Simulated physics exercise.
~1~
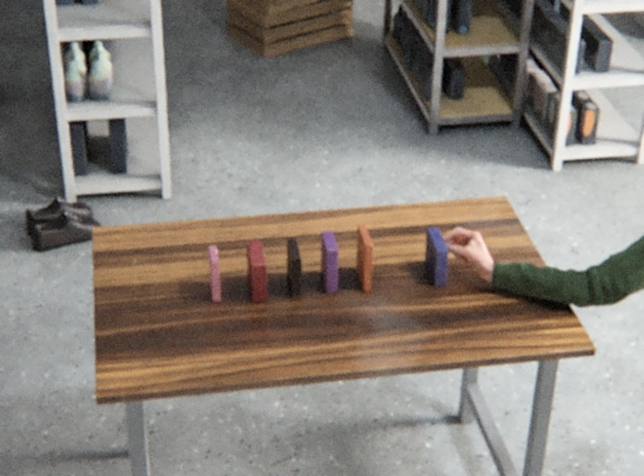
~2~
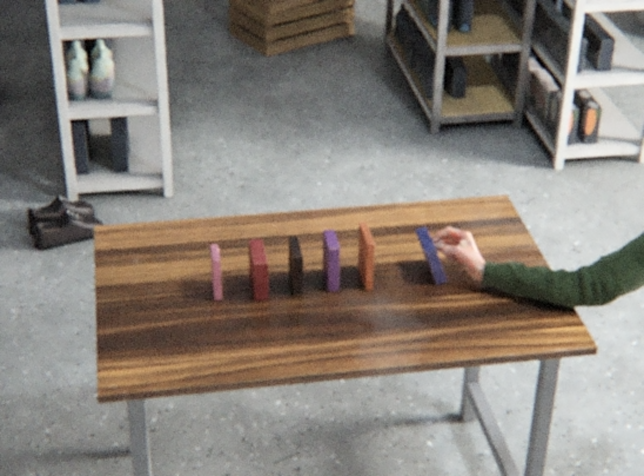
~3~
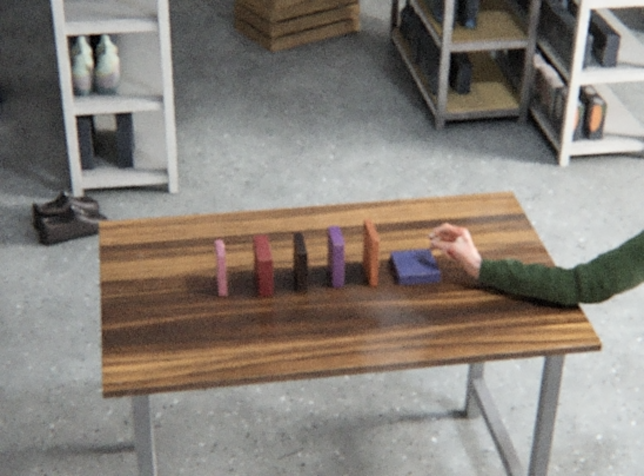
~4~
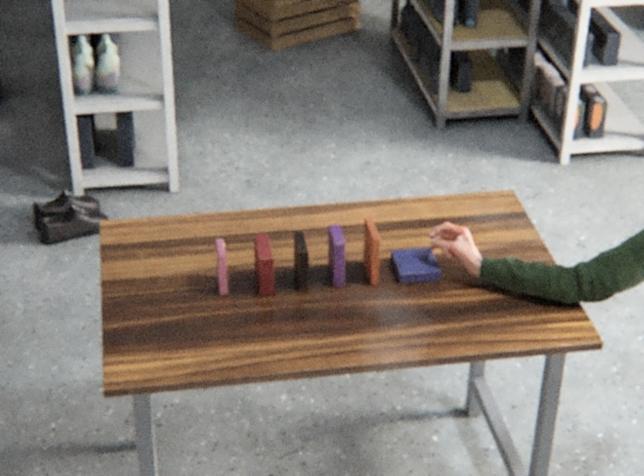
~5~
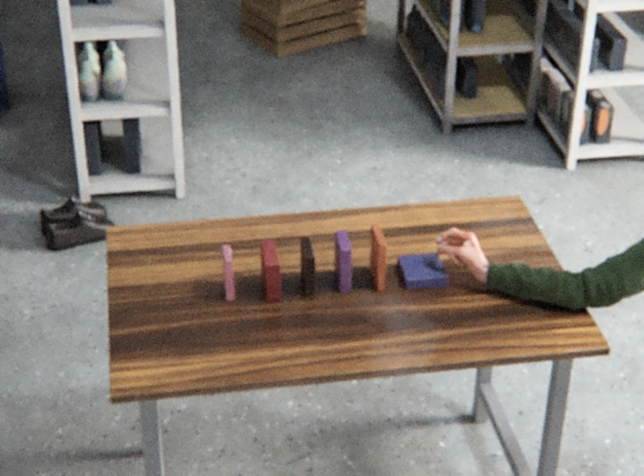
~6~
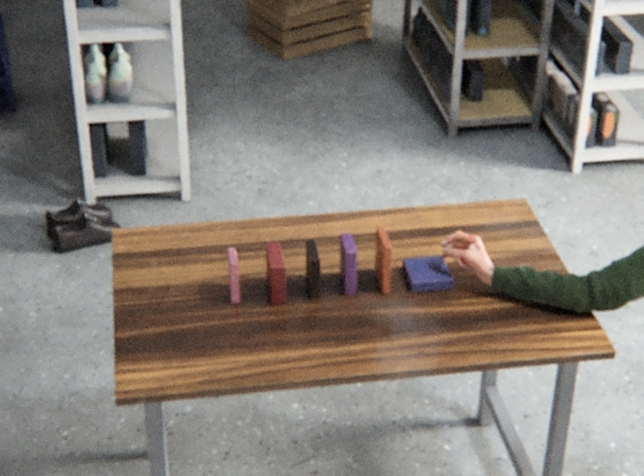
On a striped wooden table in a room with shelving, a hand in a green sleeve tips a blue block leftward until it falls flat beside an orange block. The hand stays raised nearby, and the pink, red, black, purple and orange pieces remain upright.
